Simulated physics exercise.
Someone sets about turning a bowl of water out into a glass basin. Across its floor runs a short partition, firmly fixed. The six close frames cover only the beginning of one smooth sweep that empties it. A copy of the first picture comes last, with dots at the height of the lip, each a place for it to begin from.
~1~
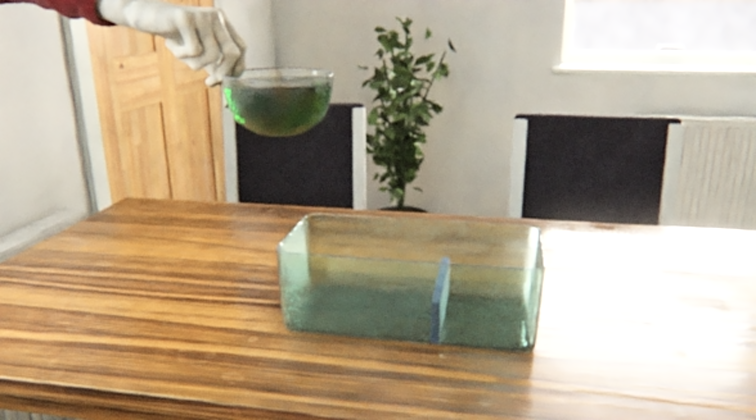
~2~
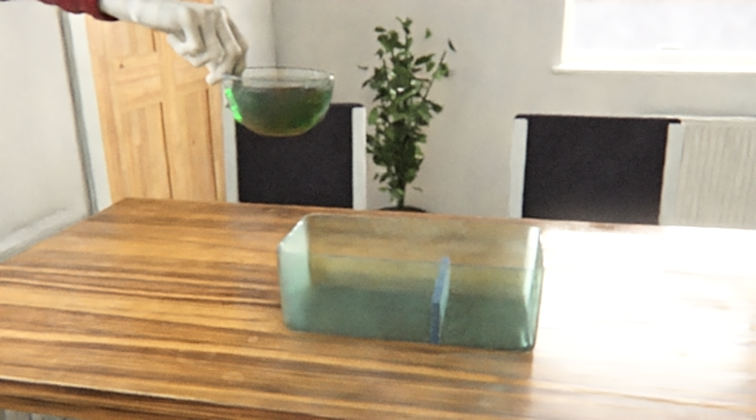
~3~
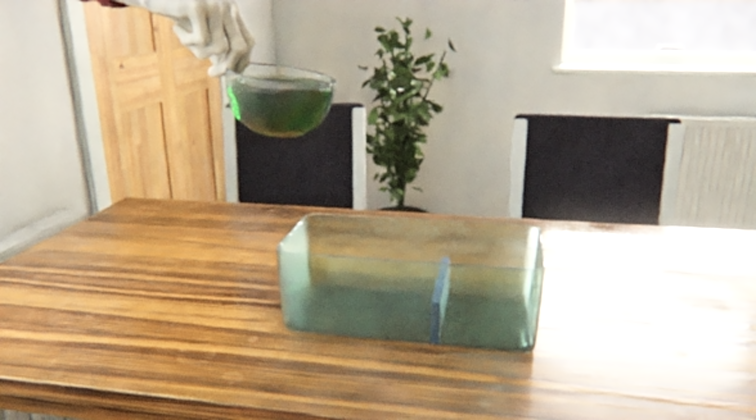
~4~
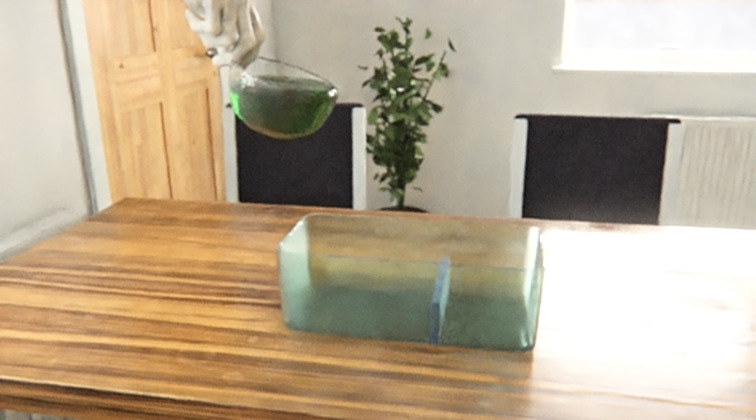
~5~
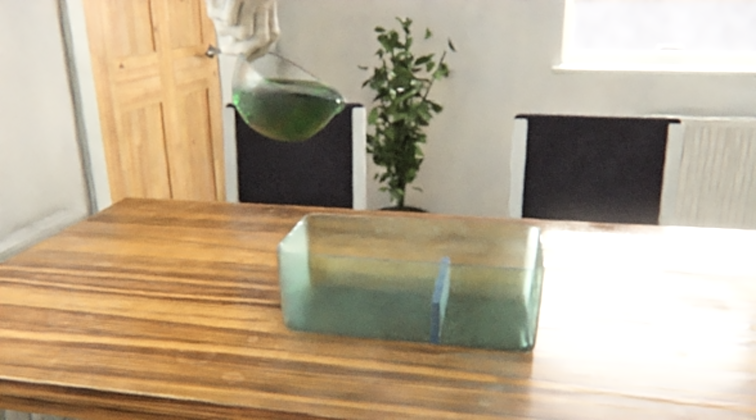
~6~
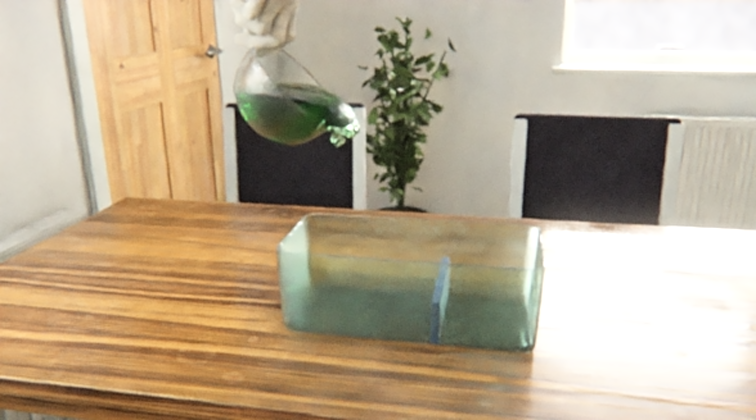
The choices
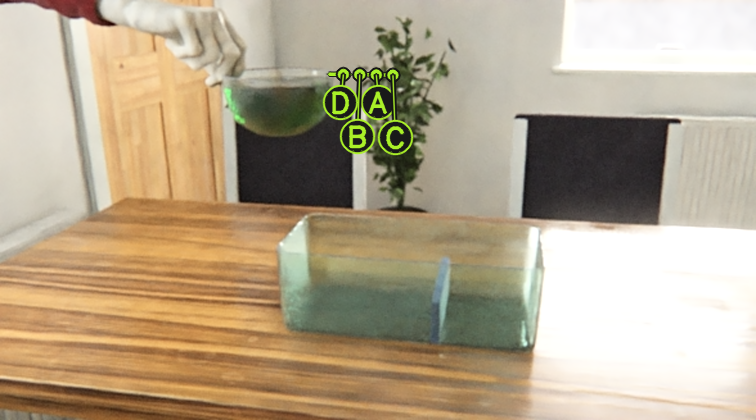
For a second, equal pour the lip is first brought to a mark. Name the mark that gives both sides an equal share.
C works best here.
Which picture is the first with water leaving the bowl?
In picture 5.
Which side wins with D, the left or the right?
The left one.
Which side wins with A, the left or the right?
More ends on the left.
On the marked copy, A at (376, 74); B at (359, 74); C at (392, 75); D at (343, 74).
If A is chosen, about 73 % ends left of the wall and 24 % right of it; 3 % is lost outside.
If B is chosen, about 92 % ends left of the wall and 4 % right of it; 4 % is lost outside.
If C is chosen, about 51 % ends left of the wall and 46 % right of it; 3 % is lost outside.
If D is chosen, about 92 % ends left of the wall and 4 % right of it; 4 % is lost outside.
